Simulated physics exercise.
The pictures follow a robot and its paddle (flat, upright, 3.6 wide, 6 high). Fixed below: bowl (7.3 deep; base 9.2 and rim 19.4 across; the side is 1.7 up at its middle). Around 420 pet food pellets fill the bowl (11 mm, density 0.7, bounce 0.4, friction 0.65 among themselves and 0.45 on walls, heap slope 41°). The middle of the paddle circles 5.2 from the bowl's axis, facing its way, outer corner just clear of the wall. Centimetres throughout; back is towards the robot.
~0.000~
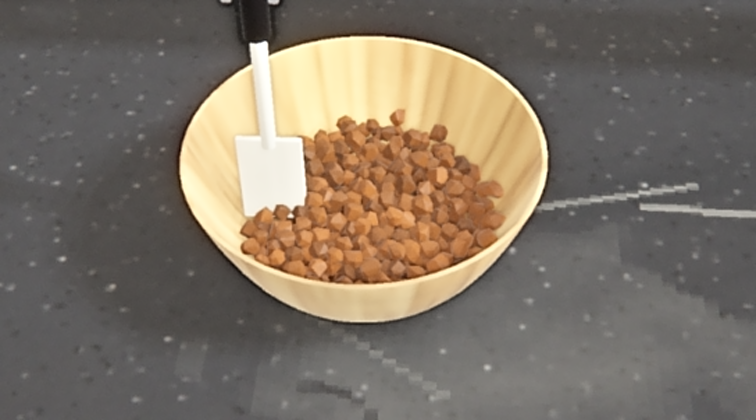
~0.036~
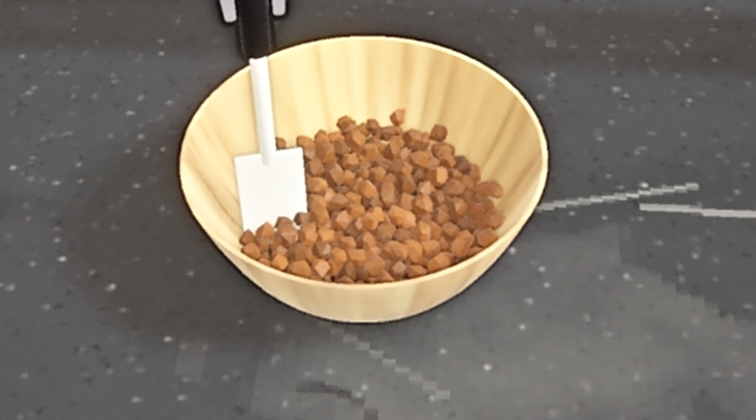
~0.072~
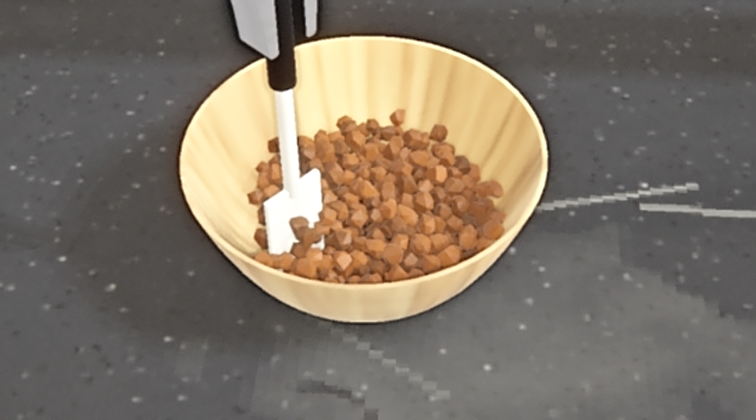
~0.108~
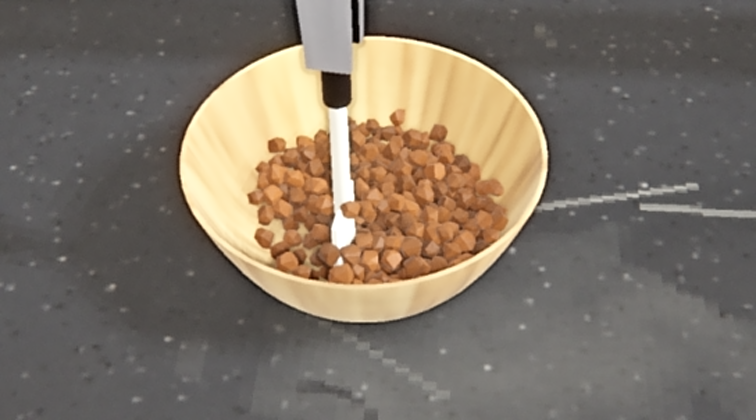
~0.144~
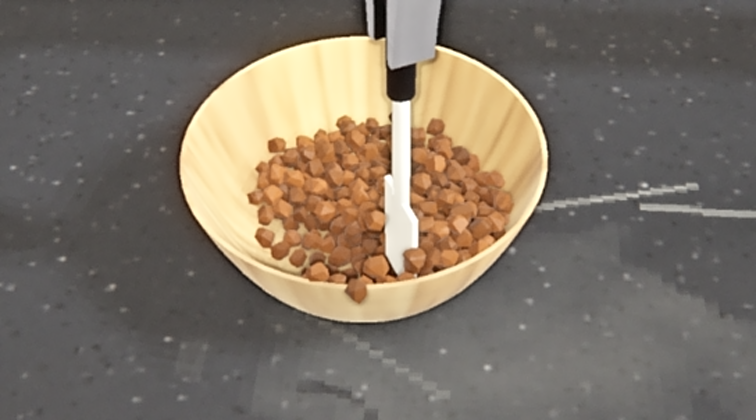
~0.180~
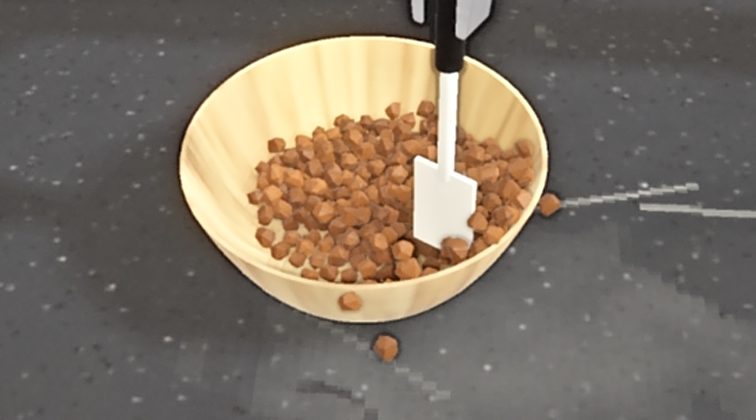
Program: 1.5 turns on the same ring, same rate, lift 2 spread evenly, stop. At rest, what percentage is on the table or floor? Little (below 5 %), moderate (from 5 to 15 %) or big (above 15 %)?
Share on the table or floor: Big (above 15 %).
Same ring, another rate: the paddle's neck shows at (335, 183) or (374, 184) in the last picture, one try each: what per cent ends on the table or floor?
Some 5 and 10 per cent.
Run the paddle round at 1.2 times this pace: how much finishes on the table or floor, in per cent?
Some 30 per cent.
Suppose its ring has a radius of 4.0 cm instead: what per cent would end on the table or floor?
In that case some 15 per cent.
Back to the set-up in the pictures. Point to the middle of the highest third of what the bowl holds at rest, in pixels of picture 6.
Near (345, 218).
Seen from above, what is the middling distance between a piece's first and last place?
About 8 cm.
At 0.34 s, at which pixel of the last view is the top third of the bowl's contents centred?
At about (301, 109).
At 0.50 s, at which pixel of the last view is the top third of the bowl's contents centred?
Around (334, 251).
By 0.34 s, 298° round, highest piece 12 above the table; 374 in the bowl, 13 on the table or floor, 37 in flight or on the tool.
By 0.50 s, 87° round, highest piece 9 above the table; 338 in the bowl, 65 on the table or floor, 21 in flight or on the tool.
By 0.78 s, 180° round, highest piece 5 above the table; 335 in the bowl, 89 on the table or floor.
By 1.48 s, 180° round, highest piece 5 above the table; 335 in the bowl, 89 on the table or floor.
Final count, 335 in the bowl, 89 on the table or floor. That is 21 % on the table or floor.
